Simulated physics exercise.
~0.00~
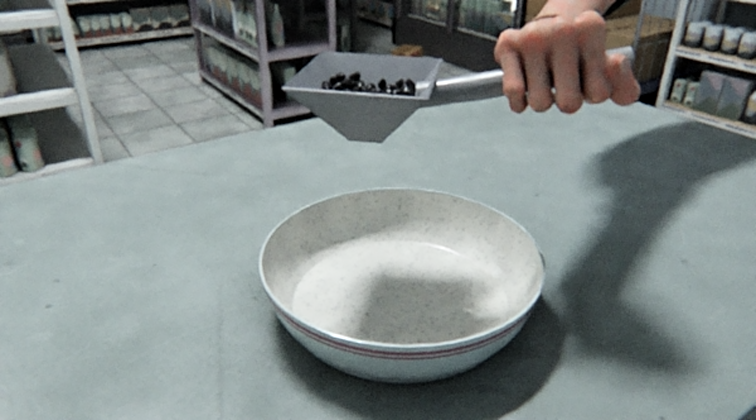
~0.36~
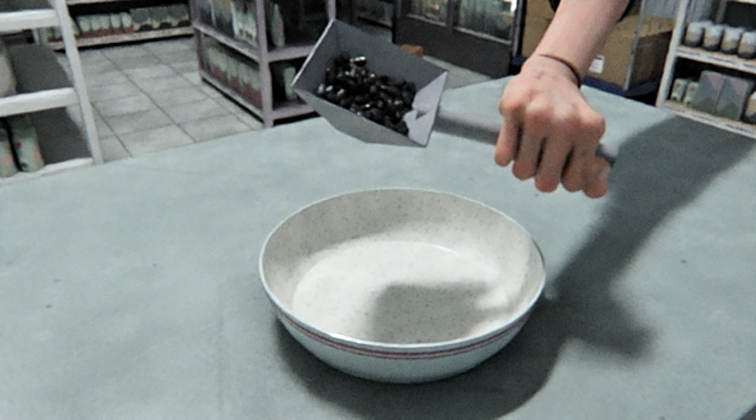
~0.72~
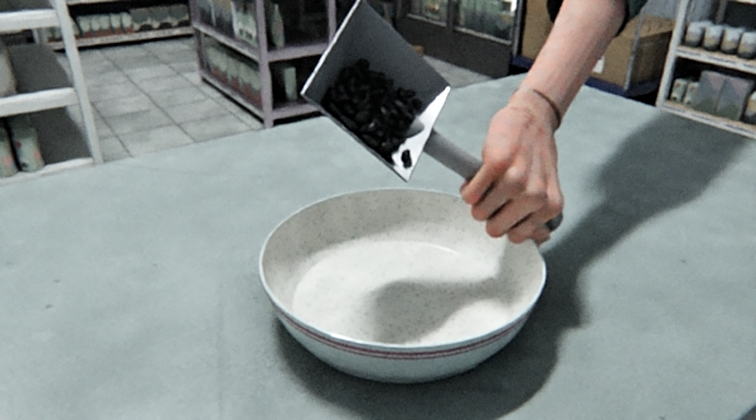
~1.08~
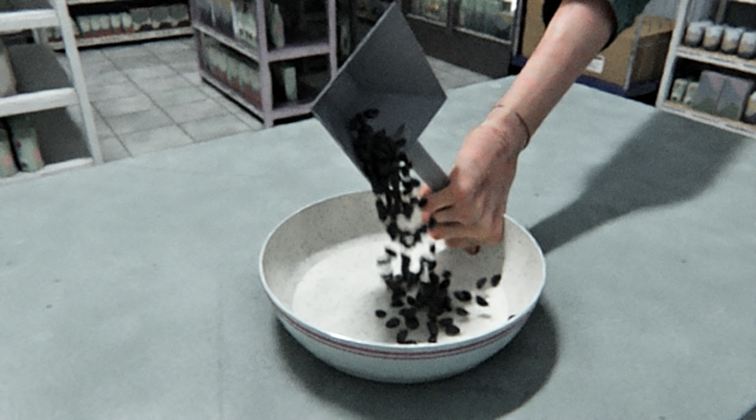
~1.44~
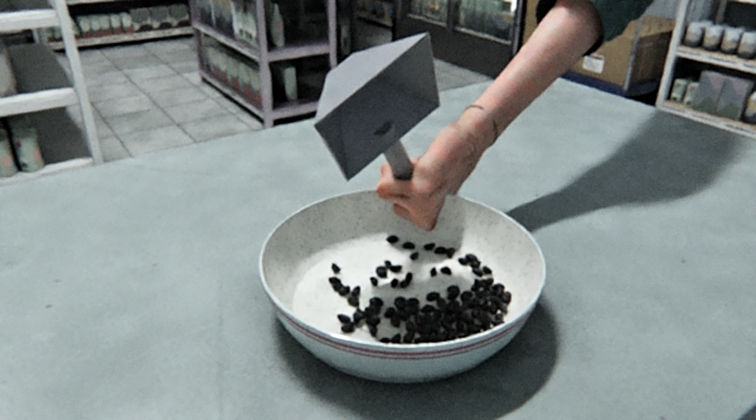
To begin with, a hand holds a grey metal scoop of small black beans above a wide, speckled white bowl on a grey-green table, with shelves standing in the background. The hand starts to turn the scoop, and the dark heap comes into fuller view. It tips further, and the beans gather toward the lower edge near the handle while the bowl stays empty. Then the beans pour down in a thick stream and scatter across the bowl. Finally, the scoop is turned over and emptied, and the beans lie spread in the bowl, mostly toward the front right.
